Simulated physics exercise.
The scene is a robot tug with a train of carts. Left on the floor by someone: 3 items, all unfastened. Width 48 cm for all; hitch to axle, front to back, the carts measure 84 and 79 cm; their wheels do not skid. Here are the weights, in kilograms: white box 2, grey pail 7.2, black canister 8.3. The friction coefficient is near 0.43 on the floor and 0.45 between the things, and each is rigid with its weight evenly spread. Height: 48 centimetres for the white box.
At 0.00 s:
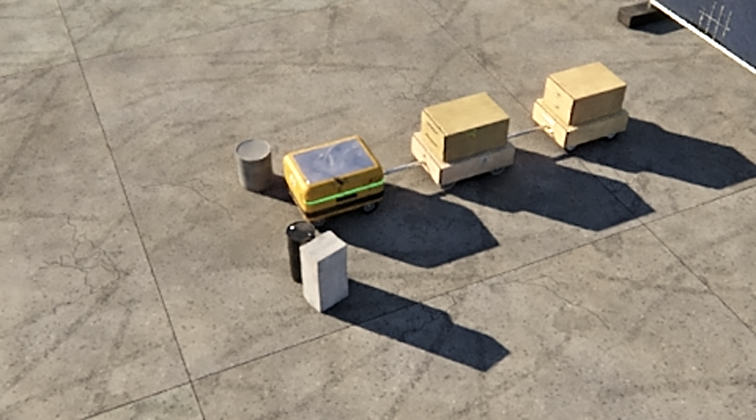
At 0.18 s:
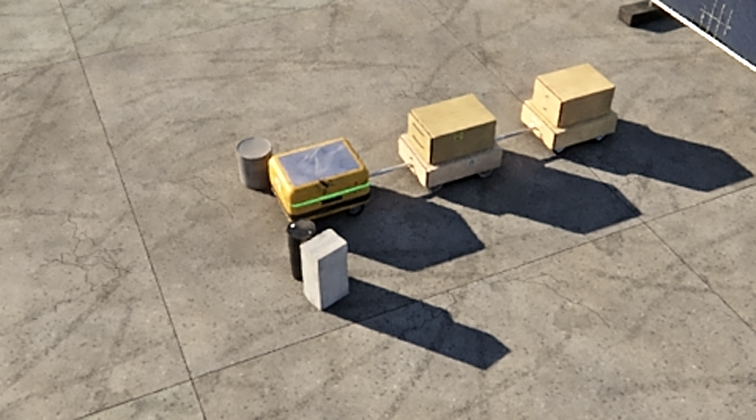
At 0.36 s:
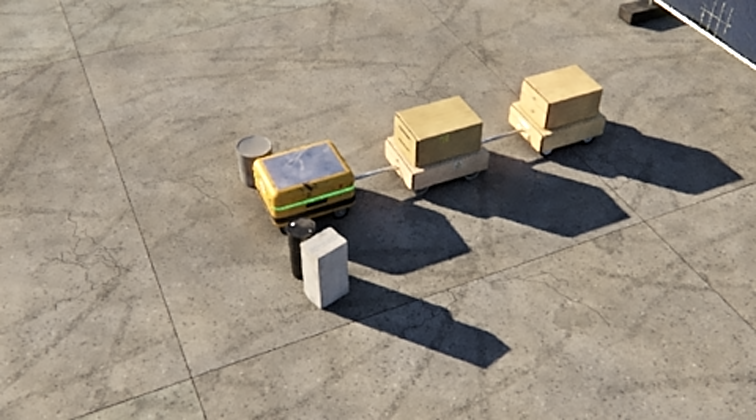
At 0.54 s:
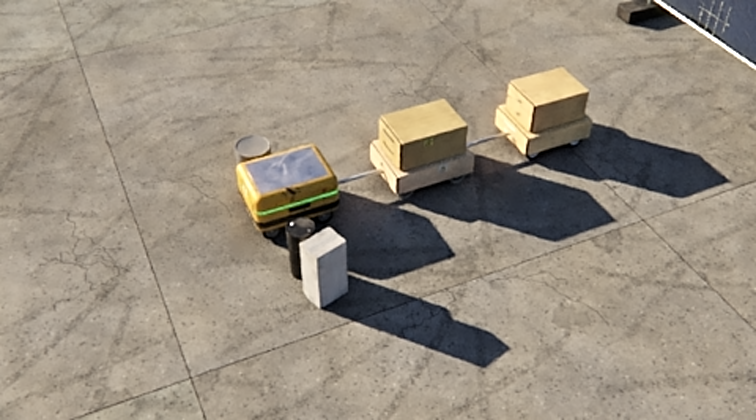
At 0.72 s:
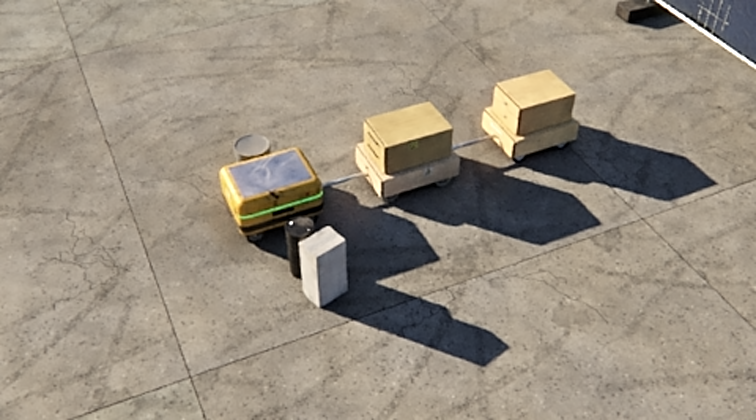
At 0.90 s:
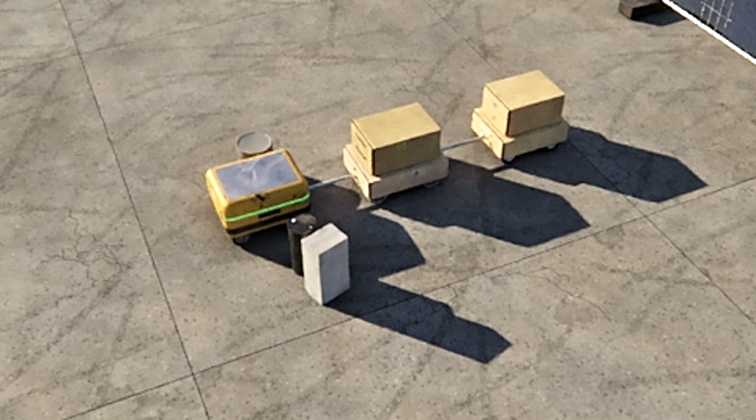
A yellow tug pulls two carts carrying boxes leftward between a grey pail and black canister.
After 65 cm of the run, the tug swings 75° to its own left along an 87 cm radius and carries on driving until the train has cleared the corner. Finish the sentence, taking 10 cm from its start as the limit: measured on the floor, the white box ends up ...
The white box ends up near its start.
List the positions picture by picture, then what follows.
Tug has run 0 cm; white box (325, 272); grey pail (255, 165), in the first frame.
Tug has run 12 cm; grey pail (256, 163); black canister (303, 251), in the second frame.
Tug has run 24 cm; grey pail (256, 162); black canister (303, 249), in the third frame.
Tug has run 36 cm; black canister (302, 249), in the fourth frame.
Tug has run 48 cm; black canister (302, 248), in the fifth frame.
Tug has run 59 cm; white box (326, 265), in the sixth frame.
By 2.70 s, tug has run 178 cm.
By 4.80 s, tug has run 317 cm; black canister 9 cm from its spot.
When it is over (7.4 s), not toppled but over 10 cm from the start, black canister; the other 2 within 10 cm of the start. End places, in pixels of the last picture, white box near (331, 268).
